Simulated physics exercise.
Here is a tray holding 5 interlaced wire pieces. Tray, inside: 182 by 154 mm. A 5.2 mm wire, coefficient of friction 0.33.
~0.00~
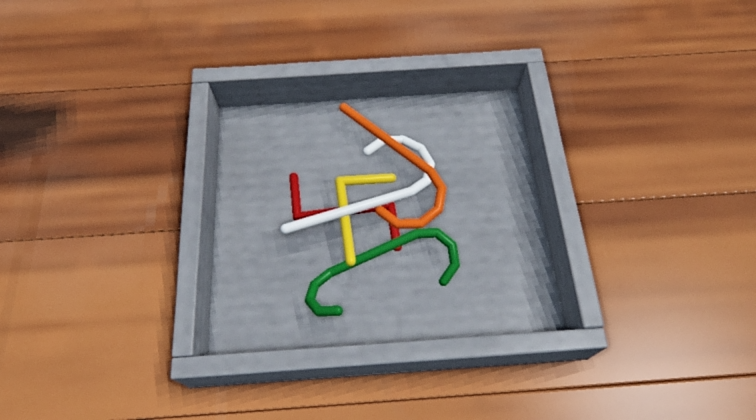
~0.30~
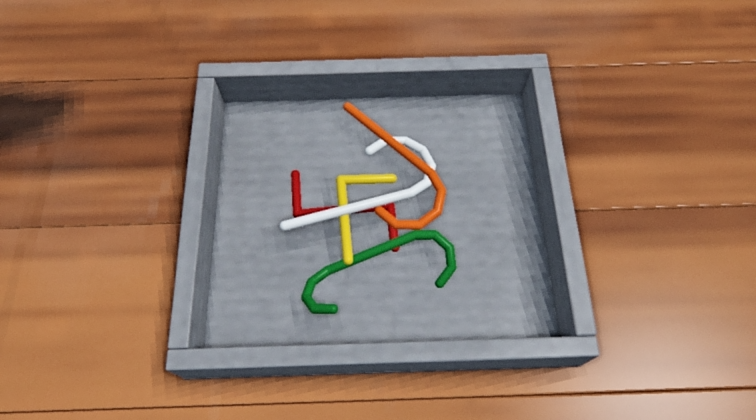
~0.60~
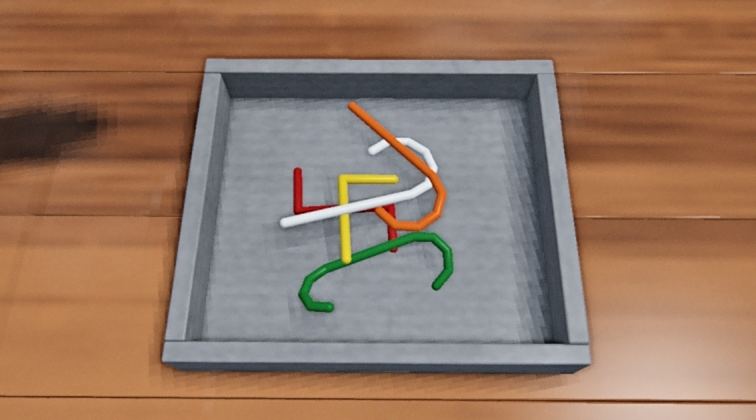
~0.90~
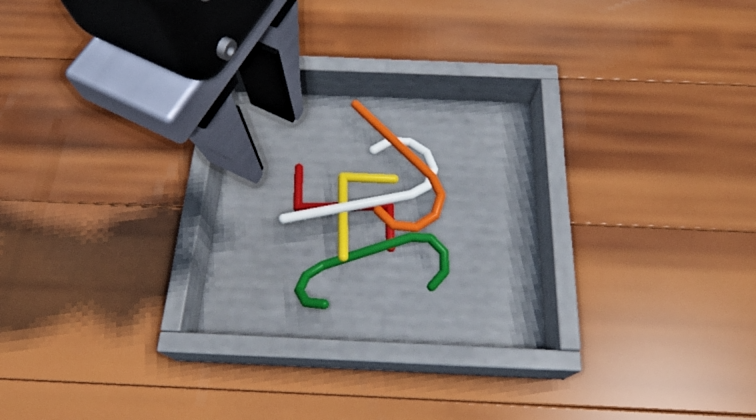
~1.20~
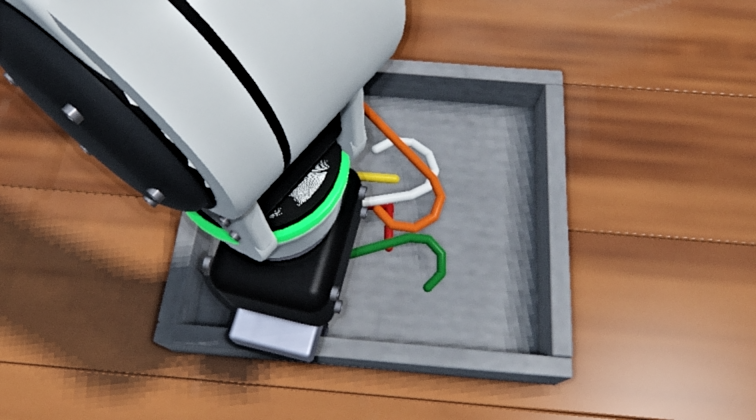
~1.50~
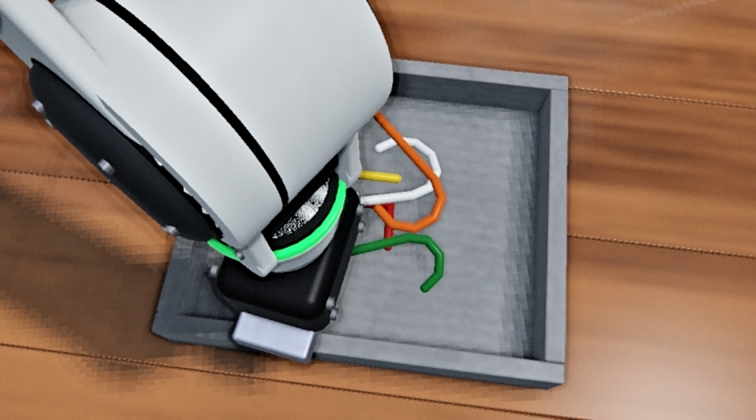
A robot arm lowers into a gray tray of tangled colored wires and grips the green hook.
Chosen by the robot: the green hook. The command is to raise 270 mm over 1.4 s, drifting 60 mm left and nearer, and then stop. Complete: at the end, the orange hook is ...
... down in the tray.
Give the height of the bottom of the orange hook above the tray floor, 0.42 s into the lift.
I'd put it near 10 mm up.
After 1.92 s, lowest point more than 20 mm over the tray floor, green hook 58 mm.
After 2.27 s, lowest point more than 20 mm over the tray floor, green hook 159 mm.
After 2.90 s, lowest point more than 20 mm over the tray floor, green hook 273 mm.
End, hanging green hook 273 mm; the other 4 are down.
